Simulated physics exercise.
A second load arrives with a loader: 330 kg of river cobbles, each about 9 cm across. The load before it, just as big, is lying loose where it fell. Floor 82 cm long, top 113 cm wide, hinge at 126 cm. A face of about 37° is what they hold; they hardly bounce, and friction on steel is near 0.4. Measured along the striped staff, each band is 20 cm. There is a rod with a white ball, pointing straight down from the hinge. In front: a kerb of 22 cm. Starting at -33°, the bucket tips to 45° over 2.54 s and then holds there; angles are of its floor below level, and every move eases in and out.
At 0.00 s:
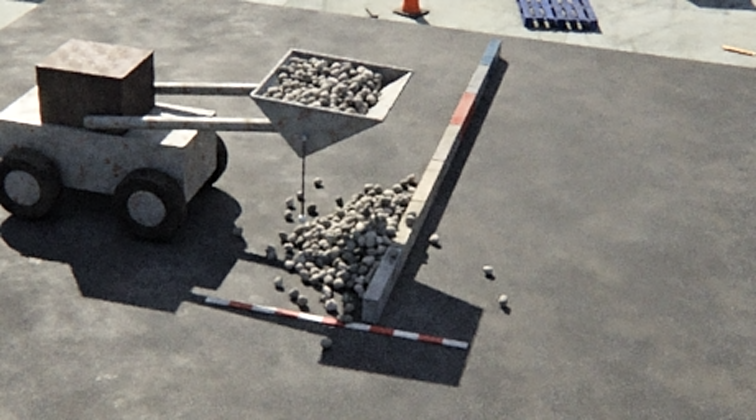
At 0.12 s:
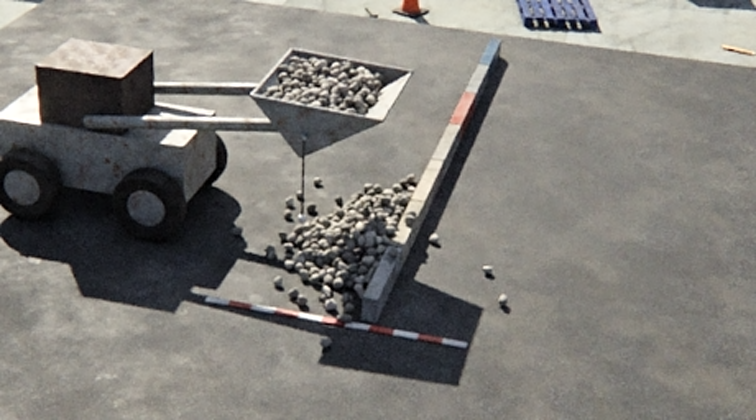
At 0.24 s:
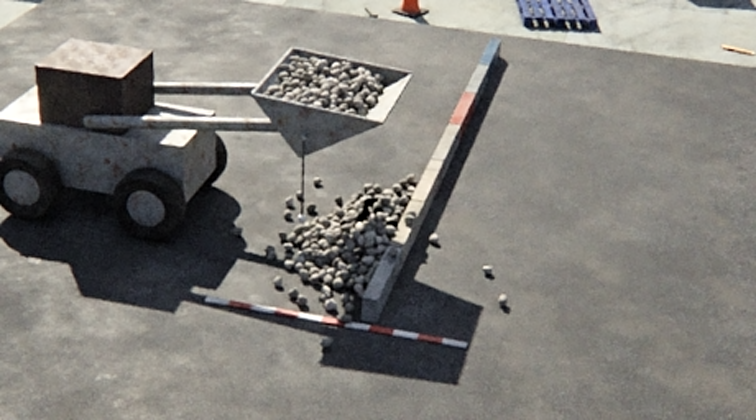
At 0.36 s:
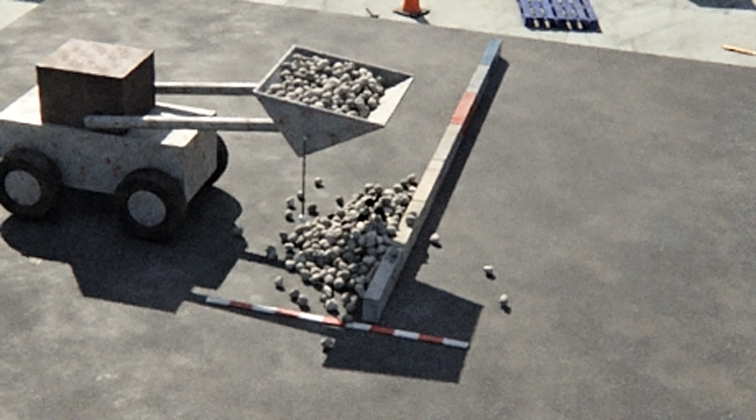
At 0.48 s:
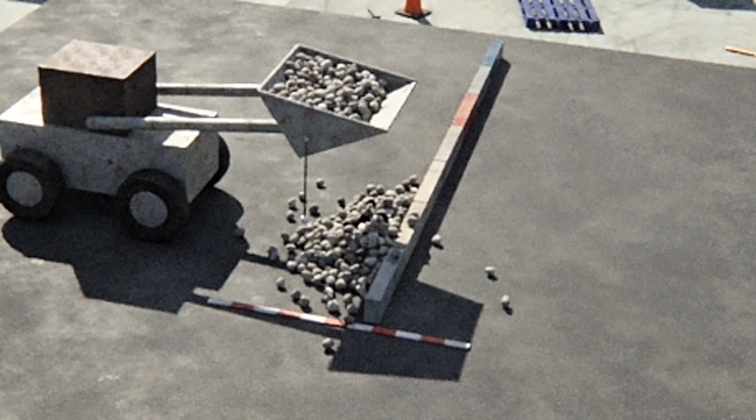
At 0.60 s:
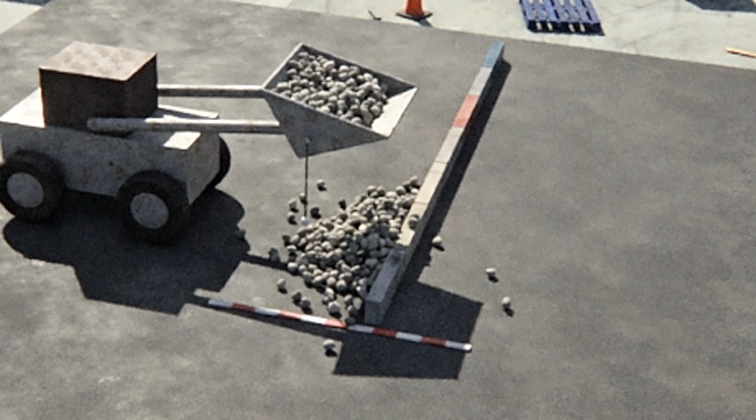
On a sunlit paved yard, a wheeled loader holds a bucket of pale stones above a loose heap lying against a low kerb; the bucket stays nearly still, then its front edge lowers slightly, the stones remaining inside.
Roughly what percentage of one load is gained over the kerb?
Roughly 56 per cent.
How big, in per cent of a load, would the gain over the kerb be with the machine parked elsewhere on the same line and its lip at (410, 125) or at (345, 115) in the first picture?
Roughly 95 and 5 percent, in that order.
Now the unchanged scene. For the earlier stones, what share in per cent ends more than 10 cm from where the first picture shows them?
Around 5 in a hundred.
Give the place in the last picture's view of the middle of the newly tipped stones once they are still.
I'd point to about (424, 245).
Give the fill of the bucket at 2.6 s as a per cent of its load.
Close to 0 per cent of the load.
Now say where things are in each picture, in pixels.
In the first frame, the bucket is at -33°, its lip at (383, 121); the top of the load is at (319, 69). The earlier load is highest near (376, 221), 28 cm above ground level, 99 % on this side of the kerb, 1 % over the kerb.
In the second frame, the bucket is at -32°, its lip at (383, 121); the top of the load is at (312, 69); the stones move at 0.0 m/s on average.
The third frame shows lip at (383, 123), floor tilted -31°, highest stones at (313, 69); the stones move at 0.1 m/s on average.
The fourth frame shows lip at (385, 126), floor tilted -29°, highest stones at (308, 68); the stones move at 0.1 m/s on average.
In the fifth frame, the bucket is at -26°, its lip at (387, 132); the top of the load is at (305, 68); the stones move at 0.1 m/s on average.
The sixth frame shows lip at (388, 138), floor tilted -22°, highest stones at (308, 68); the stones move at 0.1 m/s on average.
After 1.9 s the floor is at 33°; in per cent of one load, 79 in the bucket, 119 on this side of the kerb, 1 over the kerb; the foremost stones are at (435, 240).
After 2.6 s the floor is at 45°; in per cent of one load, 0 in the bucket, 151 on this side of the kerb, 49 over the kerb; the foremost stones are at (523, 283).
After 3.0 s the floor is at 45°; in per cent of one load, 0 in the bucket, 145 on this side of the kerb, 55 over the kerb; the foremost stones are at (554, 289).
After 5.6 s the floor is at 45°; in per cent of one load, 0 in the bucket, 143 on this side of the kerb, 57 over the kerb; the foremost stones are at (570, 275). Net gain over the kerb, 56.
